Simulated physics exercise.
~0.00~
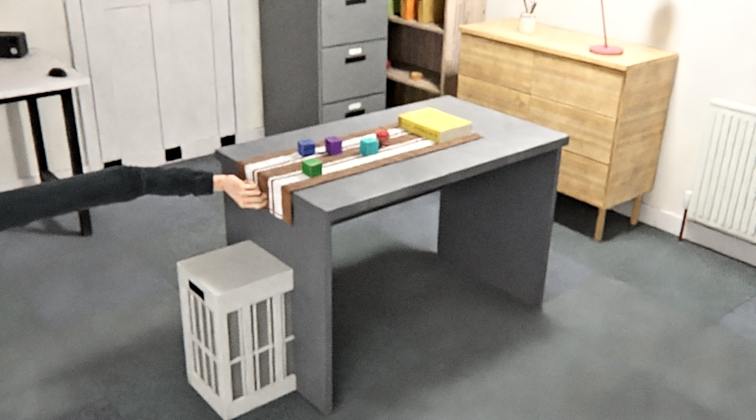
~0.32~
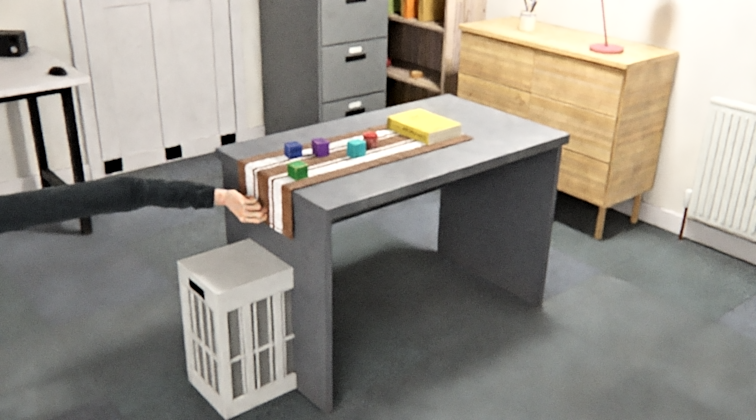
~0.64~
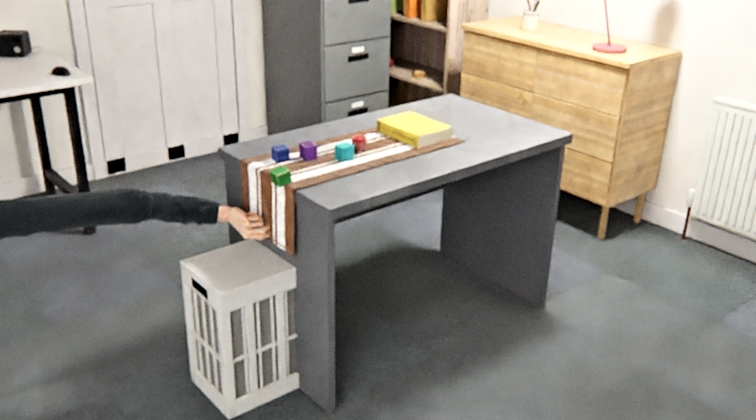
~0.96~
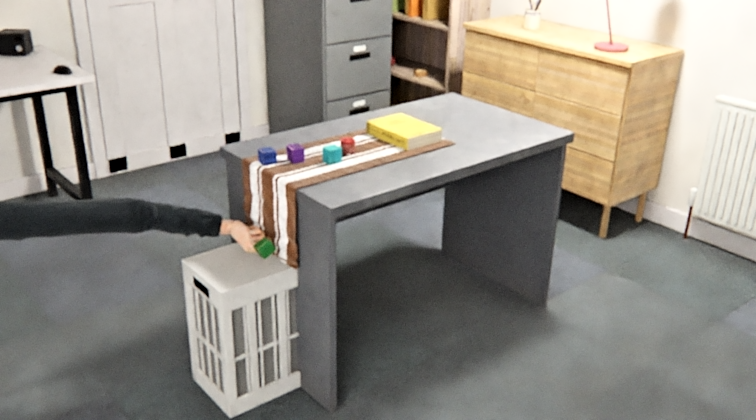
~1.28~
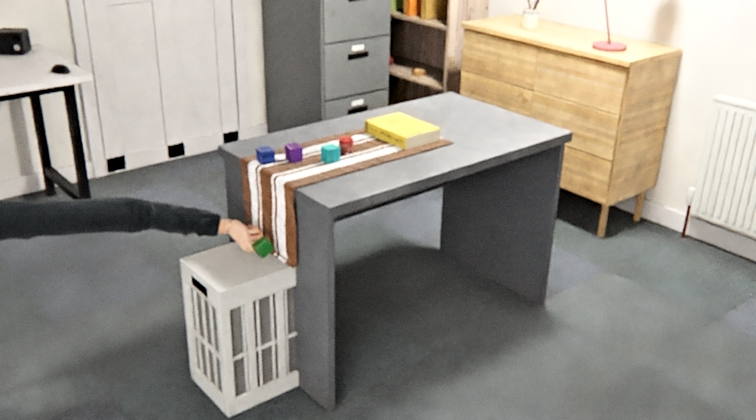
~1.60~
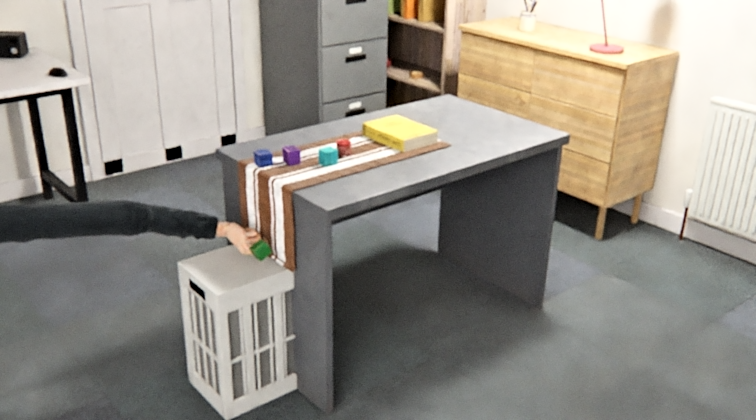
Office desk, a hand pulling a striped runner down over the left end, green cube tipping off the edge, four cubes and yellow book staying on top.
